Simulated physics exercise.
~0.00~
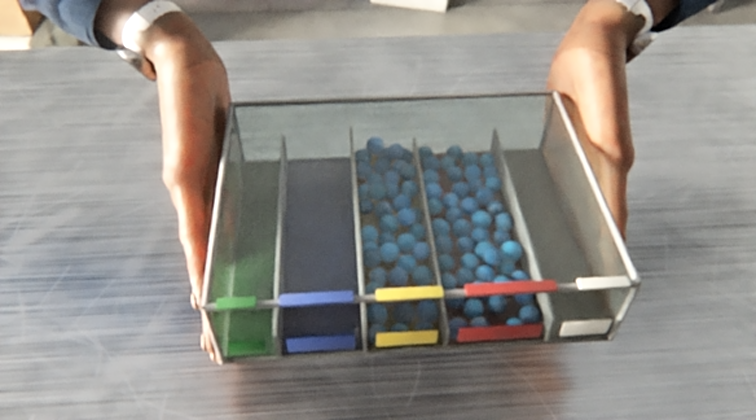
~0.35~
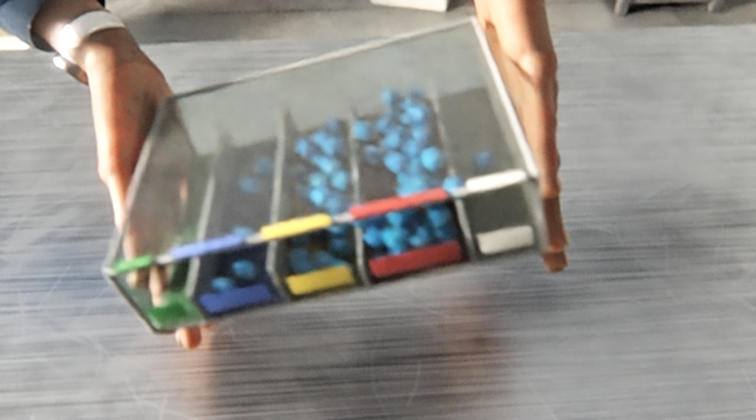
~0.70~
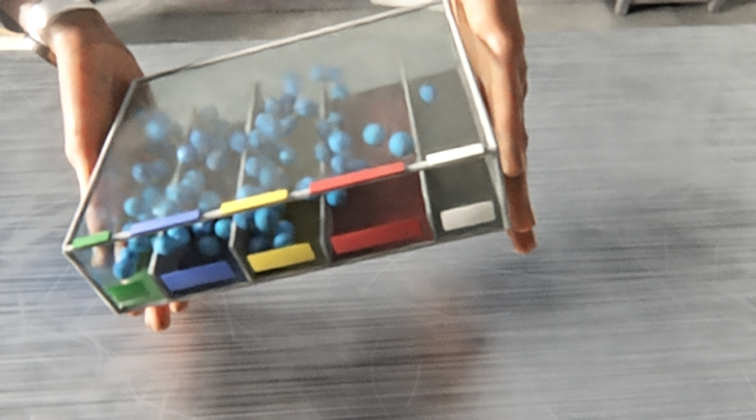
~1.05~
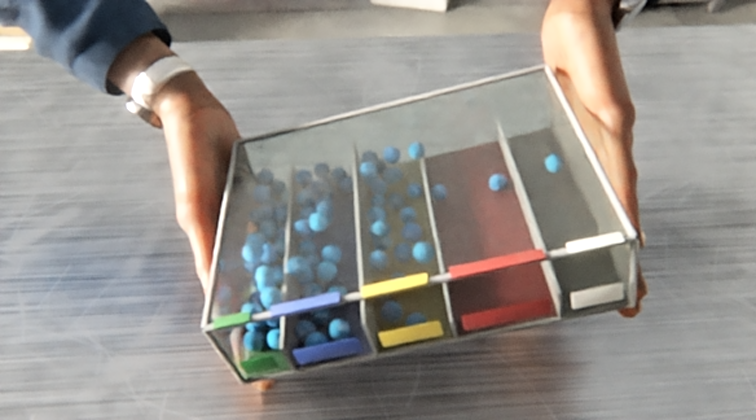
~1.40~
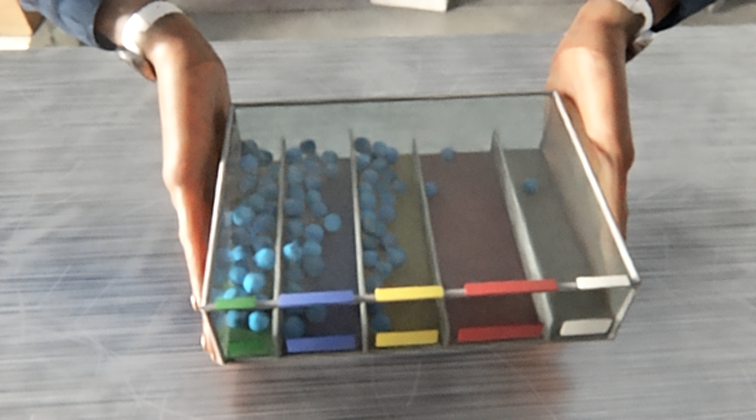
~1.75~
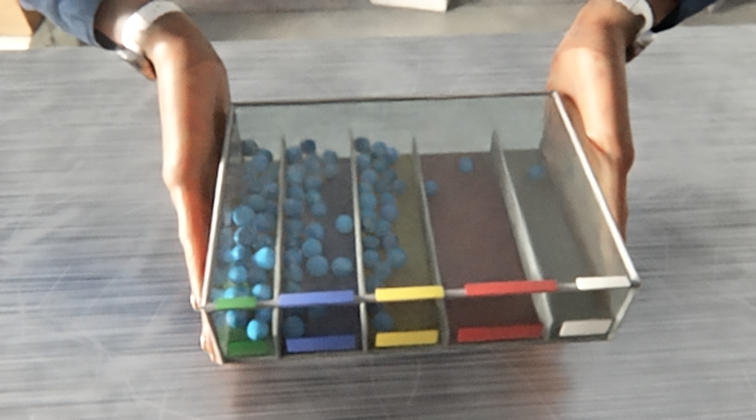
Above a grey tabletop, two hands held a clear divided box of blue balls, tilted it down to the left and moved it about, then levelled it, leaving most balls in the green, blue and yellow sections and only a few in red and white.
